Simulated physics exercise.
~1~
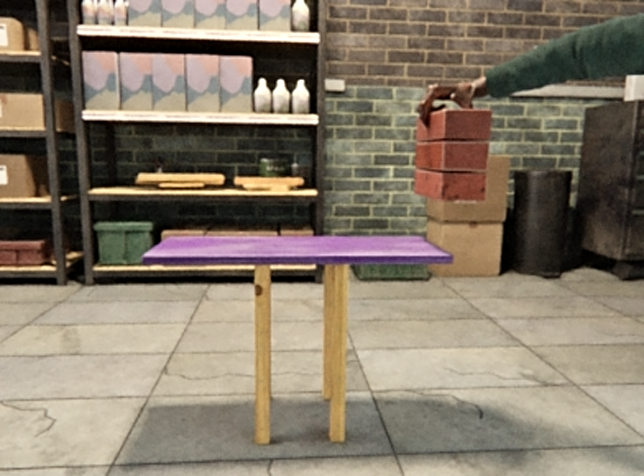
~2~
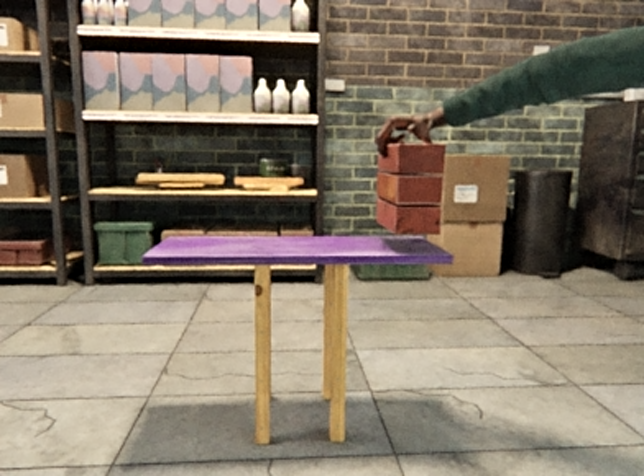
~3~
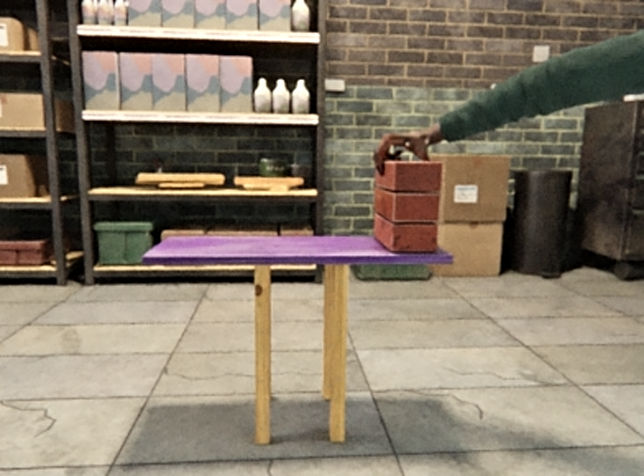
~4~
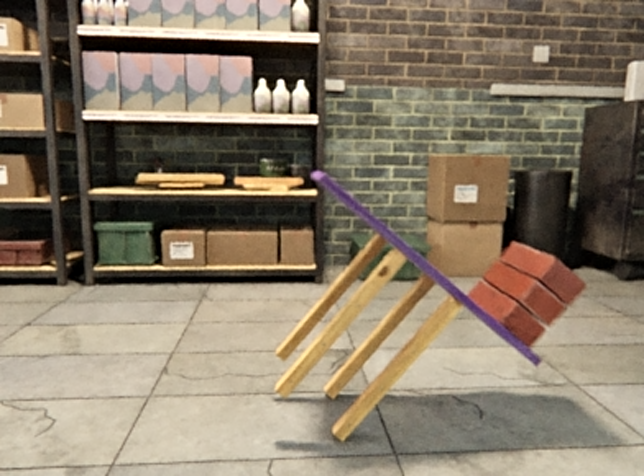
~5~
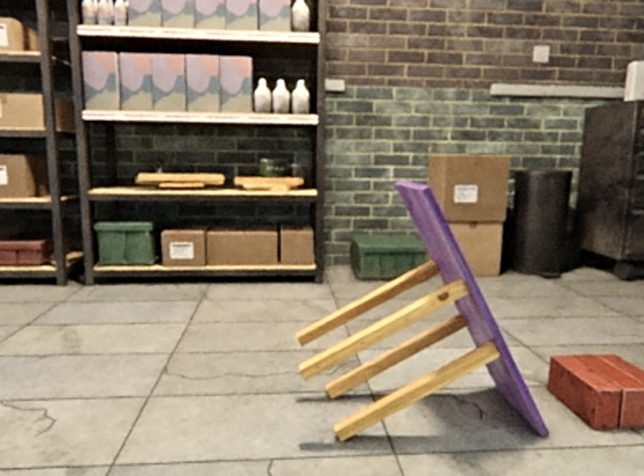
In a storeroom with shelves and a brick wall, a hand lowered a stack of red bricks onto the right end of a narrow purple-topped table and let go, and the table tipped over to the right, spilling the bricks onto the floor.
